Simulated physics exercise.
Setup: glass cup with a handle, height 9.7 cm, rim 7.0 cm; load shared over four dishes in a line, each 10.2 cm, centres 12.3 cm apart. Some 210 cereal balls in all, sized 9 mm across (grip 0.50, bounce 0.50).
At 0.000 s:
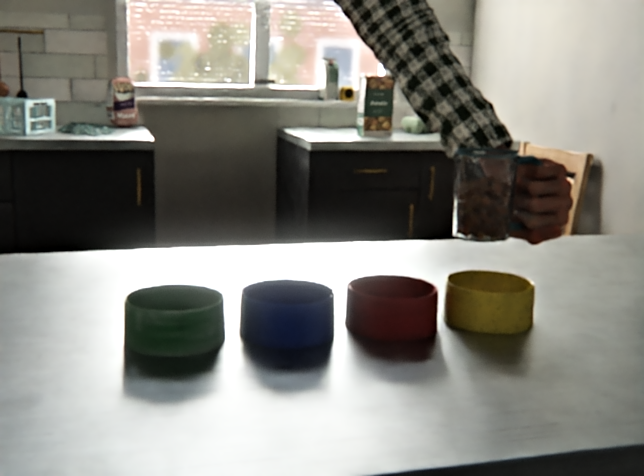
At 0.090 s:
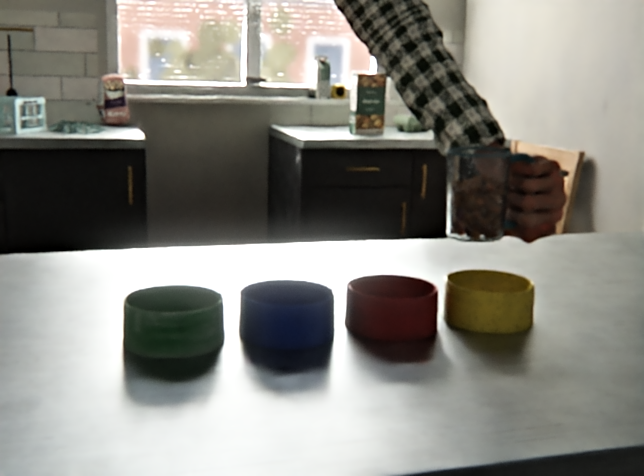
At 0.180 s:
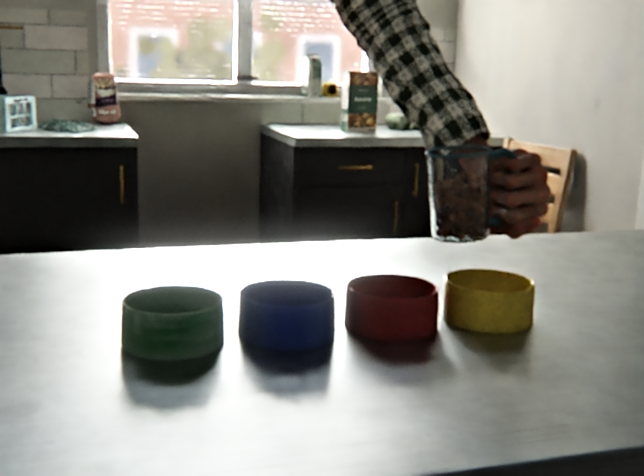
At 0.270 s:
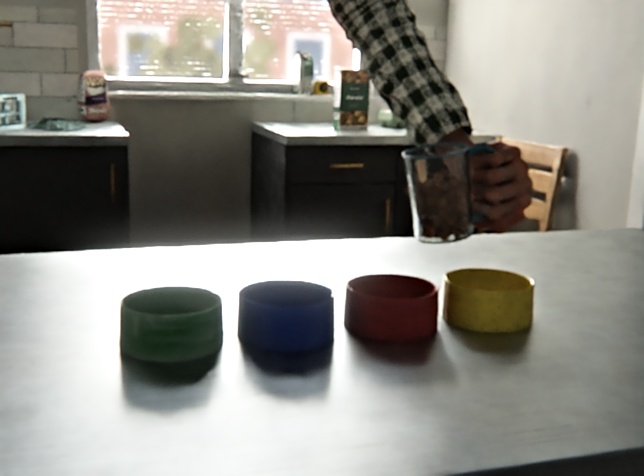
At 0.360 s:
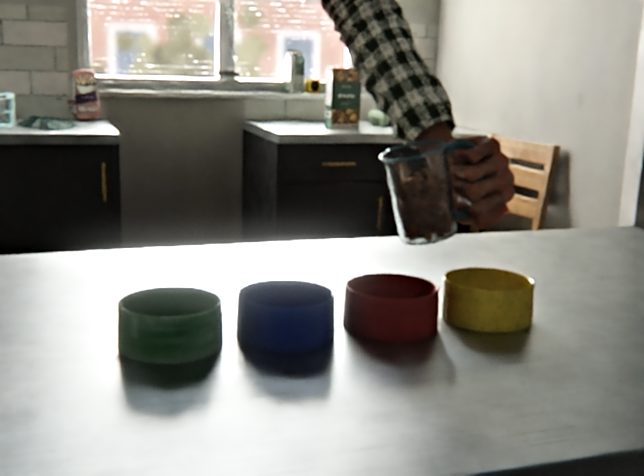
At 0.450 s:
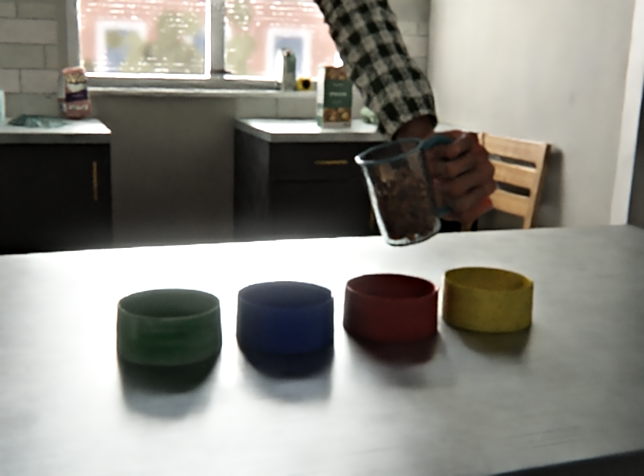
Hand in a checked sleeve moving a glass cup of cereal balls left while tilting it above four coloured dishes in a row.
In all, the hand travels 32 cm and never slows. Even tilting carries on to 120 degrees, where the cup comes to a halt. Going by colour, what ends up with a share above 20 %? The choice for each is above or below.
Red - below it, blue - below it, green - above it, yellow - below it, counter - below it.
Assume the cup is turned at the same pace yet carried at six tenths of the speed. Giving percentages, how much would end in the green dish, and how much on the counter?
Shares - green 90, counter 10.
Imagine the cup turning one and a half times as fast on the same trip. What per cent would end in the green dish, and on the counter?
Shares: Green at 90; counter at 10.
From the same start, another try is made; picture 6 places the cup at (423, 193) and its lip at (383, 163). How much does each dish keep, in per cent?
Dish by dish: Red 0 percent, blue 0 percent, green 100 percent, yellow 0 percent.
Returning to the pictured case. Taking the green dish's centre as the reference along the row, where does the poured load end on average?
It ends up around 2 cm from that dish's centre, over to the left.
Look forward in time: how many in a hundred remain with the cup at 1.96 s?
I'd estimate some 100 per cent of the load.
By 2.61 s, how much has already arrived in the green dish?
Close to 85 percent of the load.
Then, at 1.36 s, tilt 67 degrees; cup holds 100 %.
After 1.96 s, tilt 97 degrees; cup holds 100 %.
Then, at 2.61 s, tilt 120 degrees; cup holds 10 %, green 85 %.
At rest (3.3 s), red 0 %, blue 0 %, green 95 %, yellow 0 %, counter 5 %.
